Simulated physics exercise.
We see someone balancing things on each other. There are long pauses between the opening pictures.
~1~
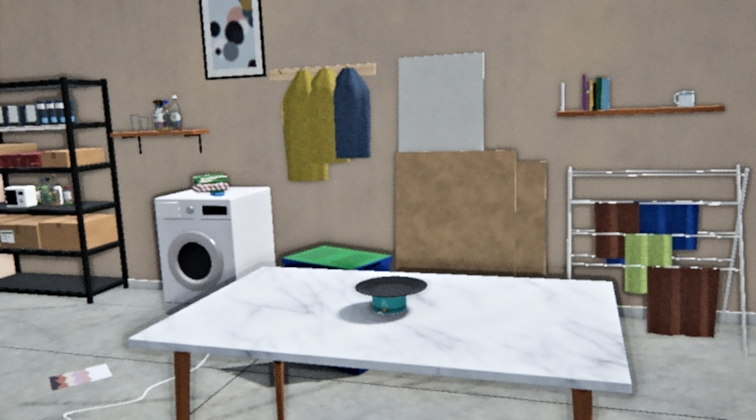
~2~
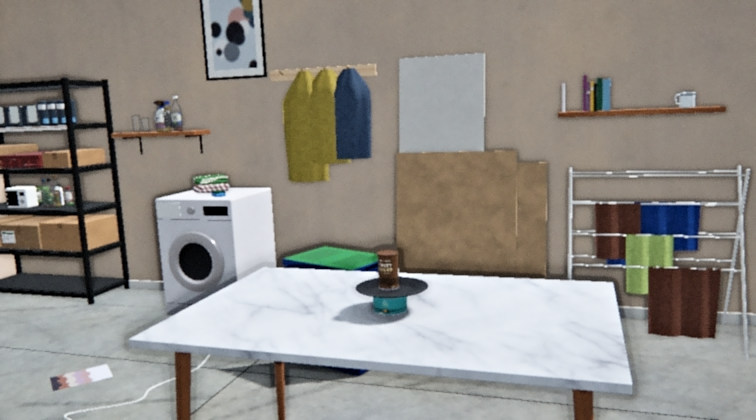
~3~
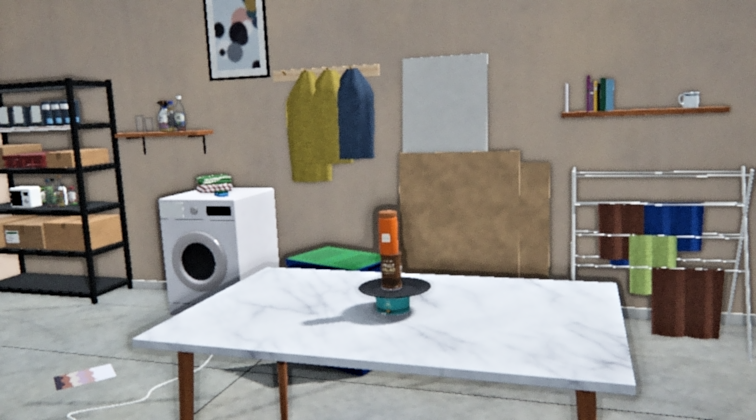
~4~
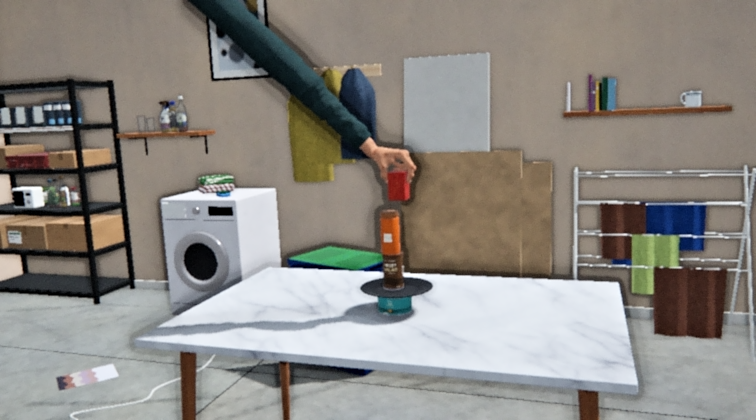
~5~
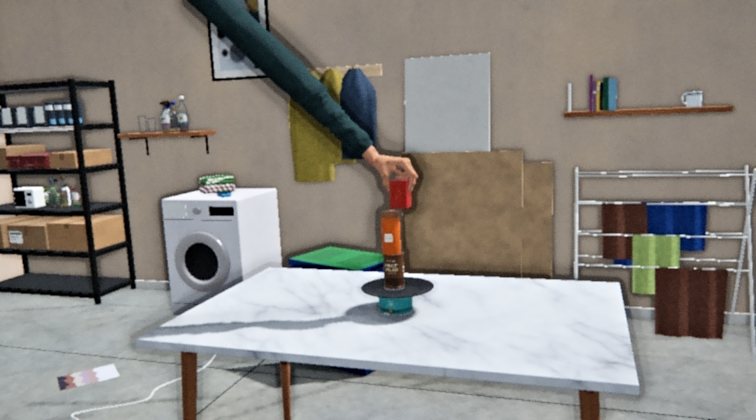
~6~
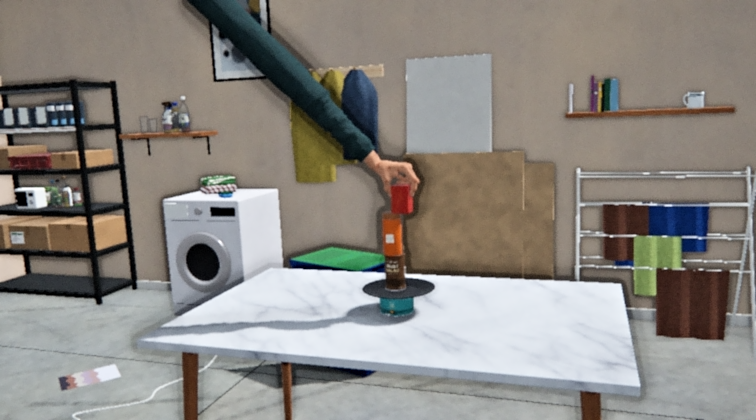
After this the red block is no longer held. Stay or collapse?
Here the pile gives way.
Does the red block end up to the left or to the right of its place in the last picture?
To the right.
Then, 0.40 s later than the last frame, red block now fallen.
Then, 0.60 s later than the last frame, orange jar tilted by 7°.
Then, 0.80 s later than the last frame, things are still on the move.
Then, 1.30 s later than the last frame, as before.
When it is over, fallen, red block; the other 4 as before. End places, in pixels of the last picture, red block near (457, 306). The pile loses its balance.
